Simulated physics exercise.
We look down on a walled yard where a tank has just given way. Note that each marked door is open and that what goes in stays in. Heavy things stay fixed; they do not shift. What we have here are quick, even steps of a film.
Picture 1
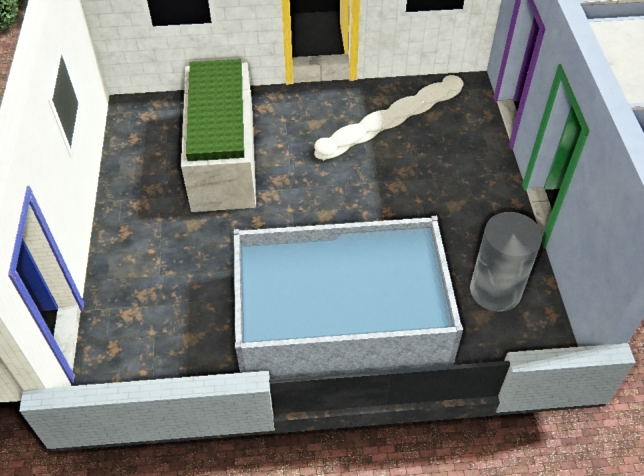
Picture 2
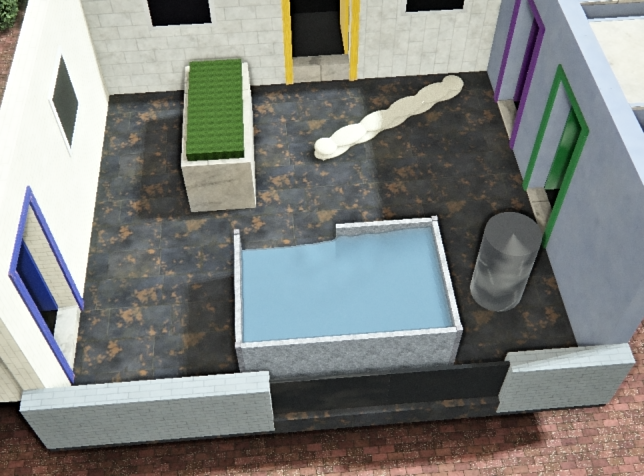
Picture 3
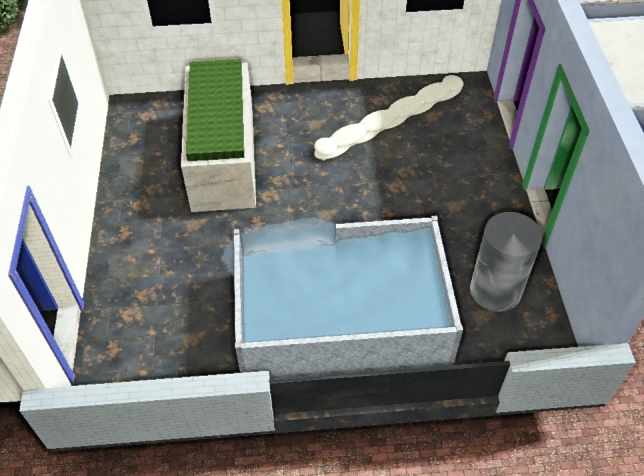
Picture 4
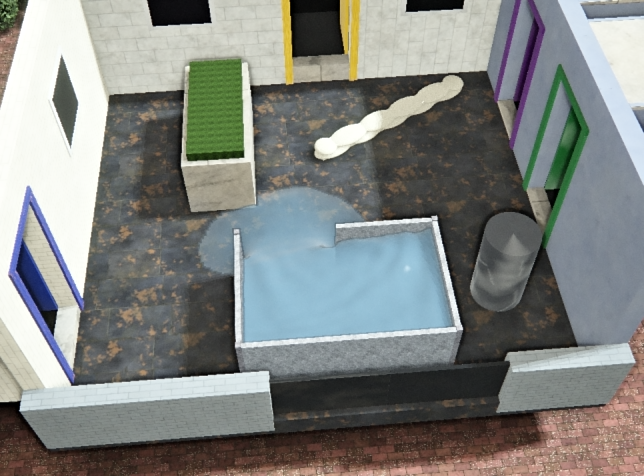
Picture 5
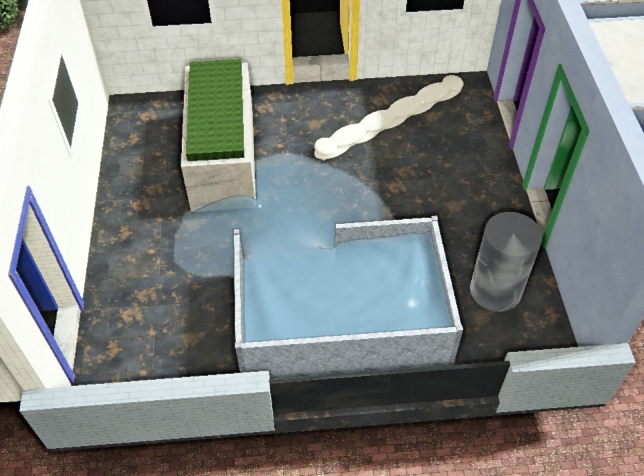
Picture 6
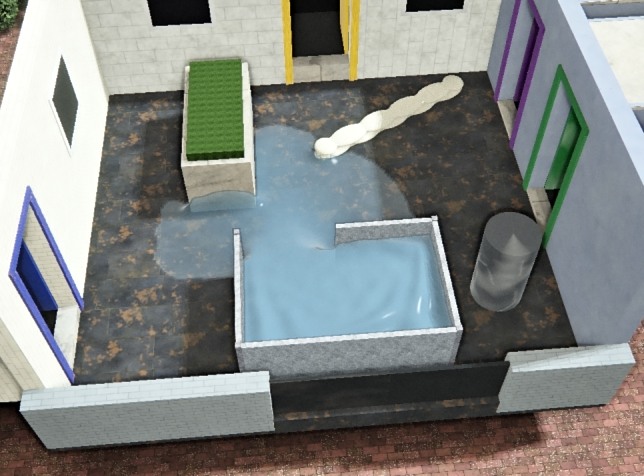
Water pours through a gap in the tank's far side and spreads across the dark floor.
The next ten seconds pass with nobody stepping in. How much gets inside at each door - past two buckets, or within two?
In order: The green door doesn't overshoot the mark there. The blue door doesn't overshoot the mark there. The yellow door doesn't overshoot the mark there. The purple door overshoots the mark there.
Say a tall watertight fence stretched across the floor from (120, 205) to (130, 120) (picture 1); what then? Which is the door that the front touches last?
The green-painted one.
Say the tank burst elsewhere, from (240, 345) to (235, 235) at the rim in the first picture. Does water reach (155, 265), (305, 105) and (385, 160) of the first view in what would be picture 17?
One by one: Waterlogged; unsoaked; unsoaked.
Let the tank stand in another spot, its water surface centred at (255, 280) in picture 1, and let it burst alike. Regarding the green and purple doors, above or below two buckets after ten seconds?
Lab note - green door: Above the limit; purple door: Above the limit.
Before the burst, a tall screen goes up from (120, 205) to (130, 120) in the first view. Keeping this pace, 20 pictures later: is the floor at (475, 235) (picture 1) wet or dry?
I'd say it ends up unwetted.
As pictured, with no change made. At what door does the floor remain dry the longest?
My answer: The green door.
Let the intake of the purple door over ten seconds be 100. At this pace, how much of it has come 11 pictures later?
Estimate: Roughly 0 %.
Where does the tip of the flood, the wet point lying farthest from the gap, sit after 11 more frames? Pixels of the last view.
The front's farthest point is close to (482, 74).
A moment on, water covers 35 % of the floor; the green door not reached, the blue door not reached, the yellow door wet at the sill, nothing in, the purple door not reached.
Next, water covers 55 % of the floor; the green door not reached, the blue door wet at the sill, nothing in, the yellow door under two buckets in, the purple door wet at the sill, nothing in.
Then, water covers 70 % of the floor; the green door wet at the sill, nothing in, the blue door wet at the sill, nothing in, the yellow door under two buckets in, the purple door over two buckets in.
Later, water covers 90 % of the floor; the green door wet at the sill, nothing in, the blue door wet at the sill, nothing in, the yellow door under two buckets in, the purple door far over two buckets in.
In the end, water covers 95 % of the floor; the green door under two buckets in, the blue door under two buckets in, the yellow door under two buckets in, the purple door far over two buckets in.
